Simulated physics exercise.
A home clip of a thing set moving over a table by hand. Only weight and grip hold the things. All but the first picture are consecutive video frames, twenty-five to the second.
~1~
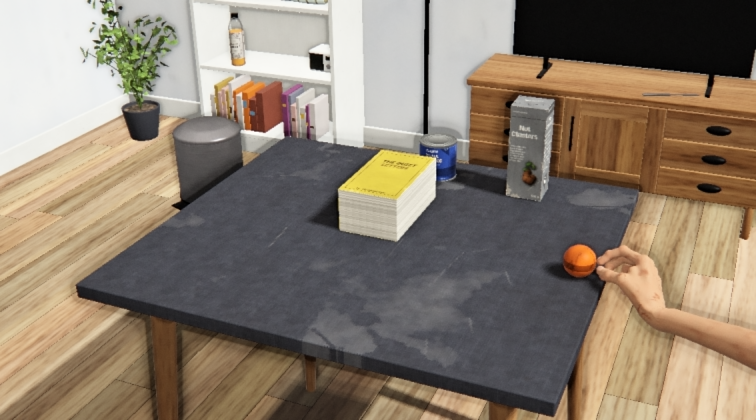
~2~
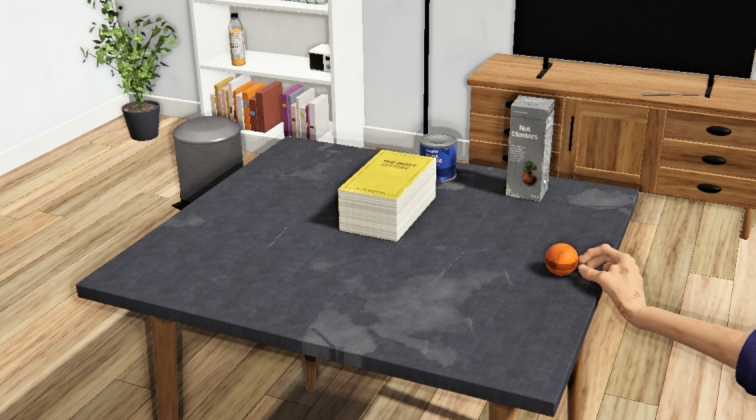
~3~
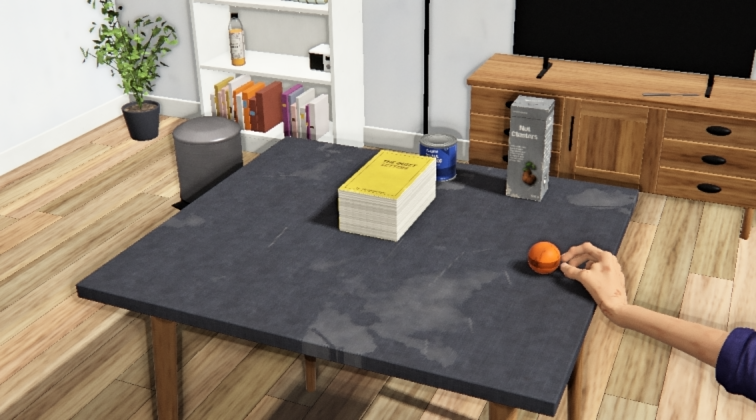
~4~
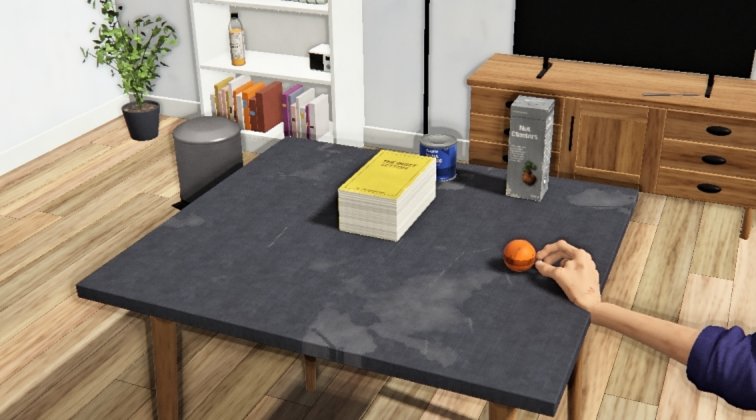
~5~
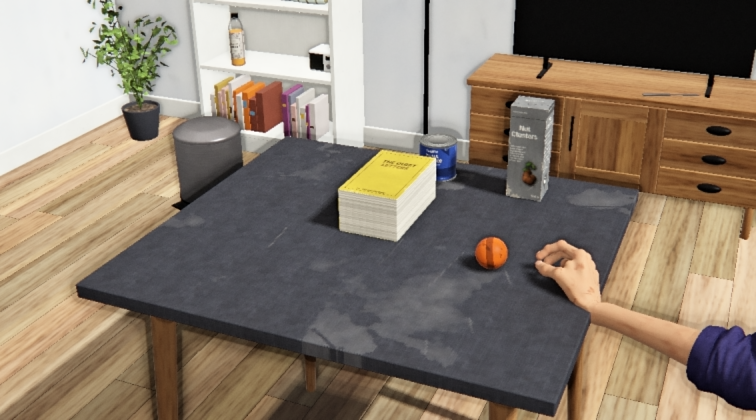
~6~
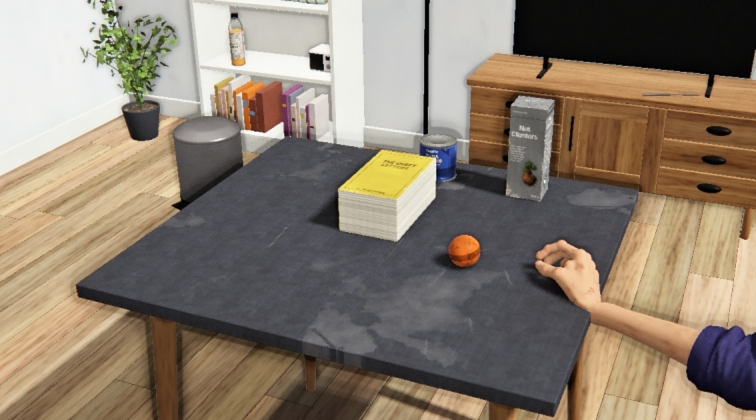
A hand pushes an orange ball left across a dark table and releases it rolling.
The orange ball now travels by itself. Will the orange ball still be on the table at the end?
The orange ball goes over the edge.
Then, 0.40 s past the last view, orange ball displaced well along near (239, 231).
Then, 0.80 s past the last view, orange ball now off the table.
Finally, off the table, orange ball.
